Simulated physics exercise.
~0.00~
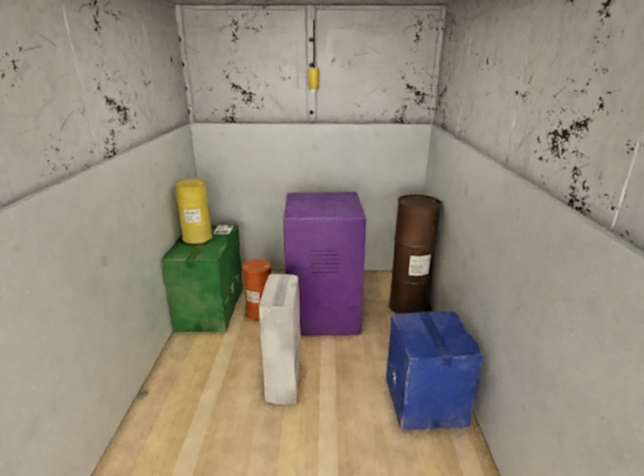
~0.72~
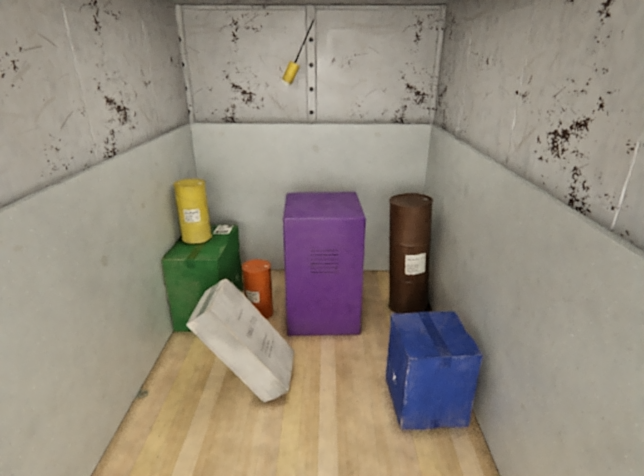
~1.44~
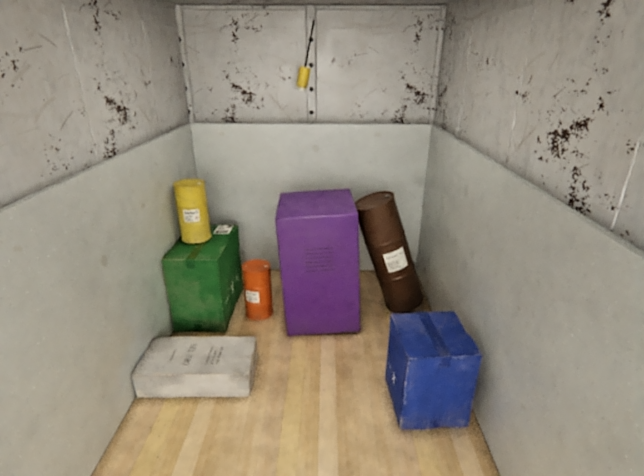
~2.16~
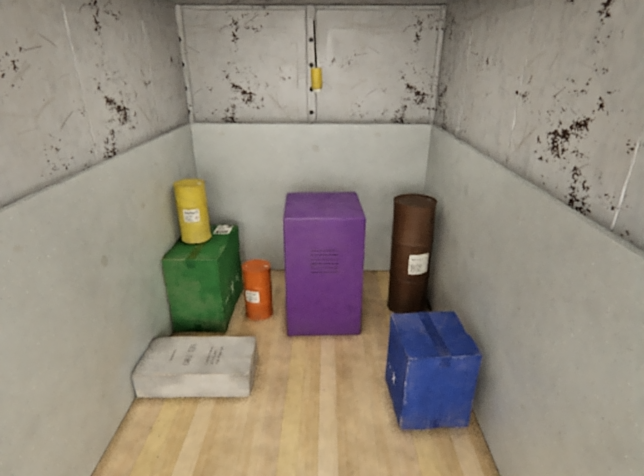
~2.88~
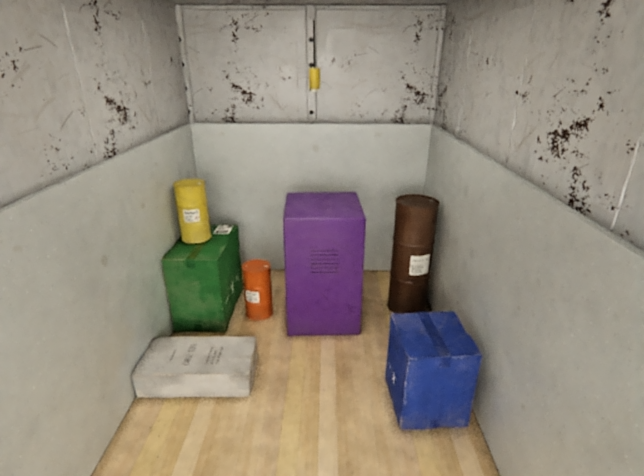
White box toppling left onto its side in a van's load bay, brown drum tilting left then settling upright beside purple cabinet.
